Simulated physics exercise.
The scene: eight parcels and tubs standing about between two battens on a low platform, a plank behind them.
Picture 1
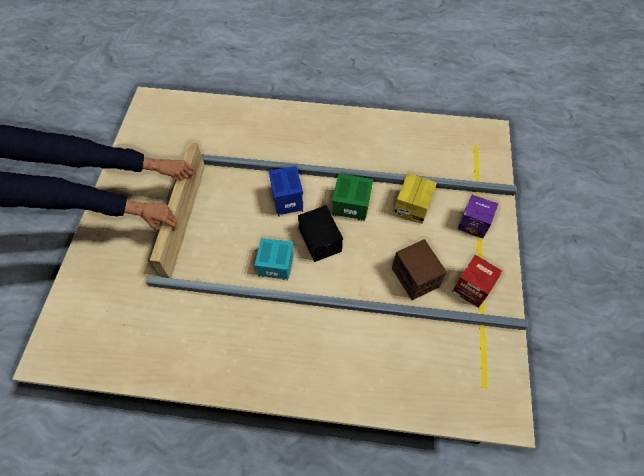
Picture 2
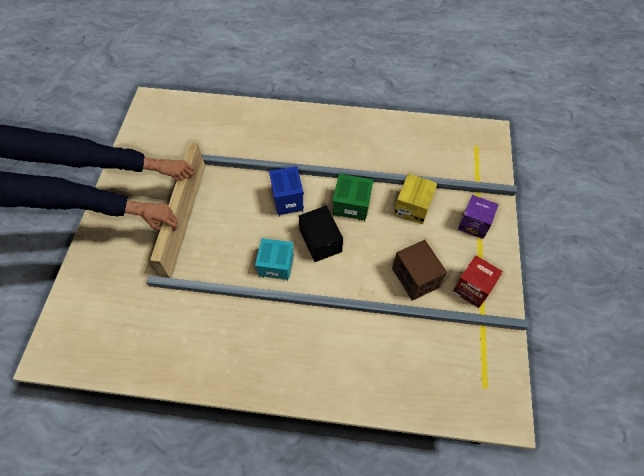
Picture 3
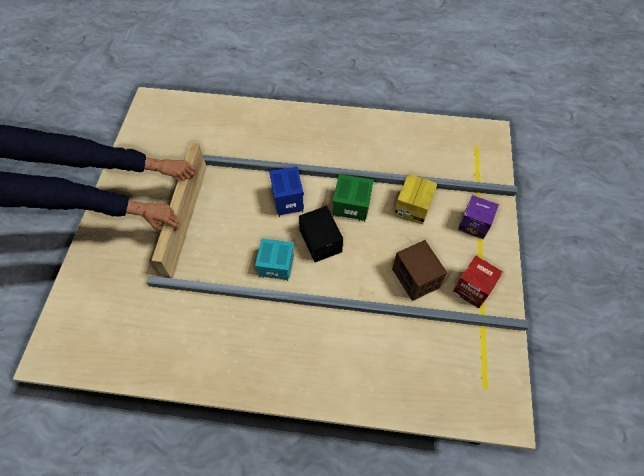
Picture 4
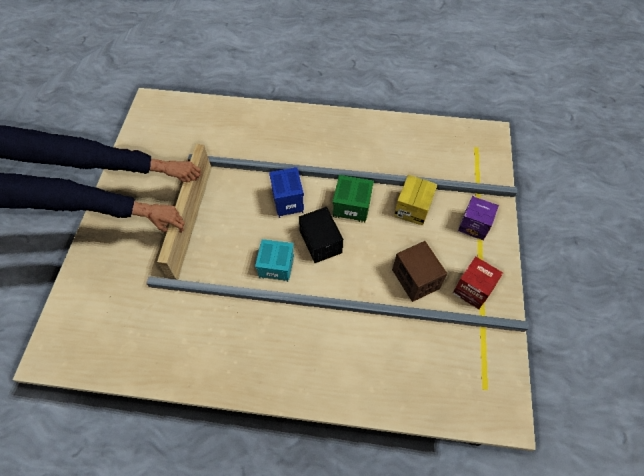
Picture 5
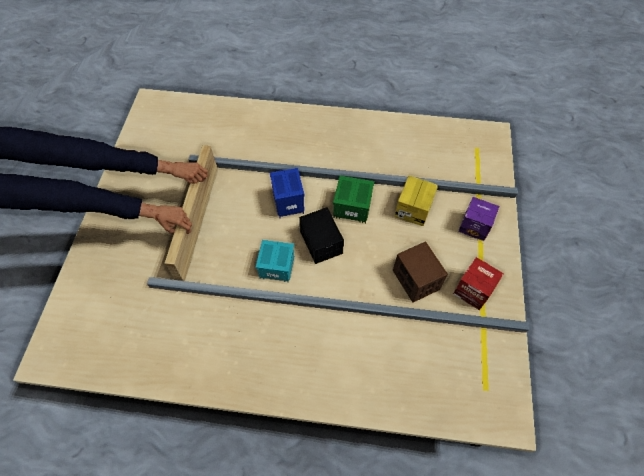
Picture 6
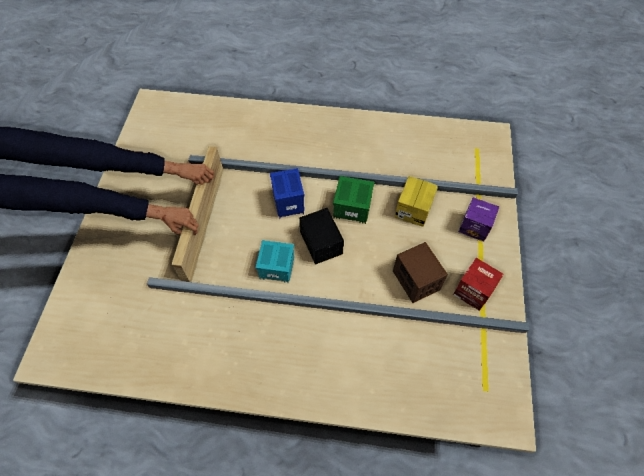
Two dark-sleeved hands slide a wooden plank slowly and slightly rightward between two grey battens on a low wooden platform, seen from above at an angle over a grey floor. Ahead of it stand blue, green and yellow boxes along the far side, black and turquoise ones nearer, brown and red at near right, and purple by a yellow line. The boxes stay in place, untouched by the plank.
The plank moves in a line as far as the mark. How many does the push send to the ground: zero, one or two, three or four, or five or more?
The number that fall off is five or more.
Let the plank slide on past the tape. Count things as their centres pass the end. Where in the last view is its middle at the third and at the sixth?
First at (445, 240), next at (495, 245).
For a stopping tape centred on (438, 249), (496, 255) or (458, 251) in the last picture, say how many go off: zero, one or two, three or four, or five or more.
Taking them in turn, one or two; five or more; three to four.
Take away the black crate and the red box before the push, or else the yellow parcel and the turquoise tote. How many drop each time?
First 4, then 3.
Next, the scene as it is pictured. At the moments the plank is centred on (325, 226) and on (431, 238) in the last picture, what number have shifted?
4 and 8.
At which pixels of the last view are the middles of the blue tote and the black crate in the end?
About (499, 218), and the other about (511, 258).
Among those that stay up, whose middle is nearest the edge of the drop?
The black crate.
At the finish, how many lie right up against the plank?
3 of them.
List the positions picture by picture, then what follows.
In the first picture, purple box (477, 217); red box (477, 282); brown crate (418, 270); plank (180, 208); tape (480, 251).
In the second picture, red box (477, 282); yellow parcel (415, 199).
In the third picture, brown crate (419, 271); green tote (353, 198).
In the fourth picture, purple box (478, 218); turquoise tote (276, 261).
In the fifth picture, red box (478, 284); plank (194, 211).
In the sixth picture, purple box (479, 220); red box (478, 285); brown crate (419, 273); plank (200, 212); tape (481, 253).
Soon after, none off yet; purple box at rest near (479, 220); red box at rest near (478, 285); brown crate at rest near (419, 273).
Then, none off yet; purple box tipped well over near (544, 240); red box moved about its own width near (515, 287); brown crate moved about its own width near (483, 294).
At rest, the number that fall off is five or more; fallen, green tote, yellow parcel, brown crate, red box and purple box.
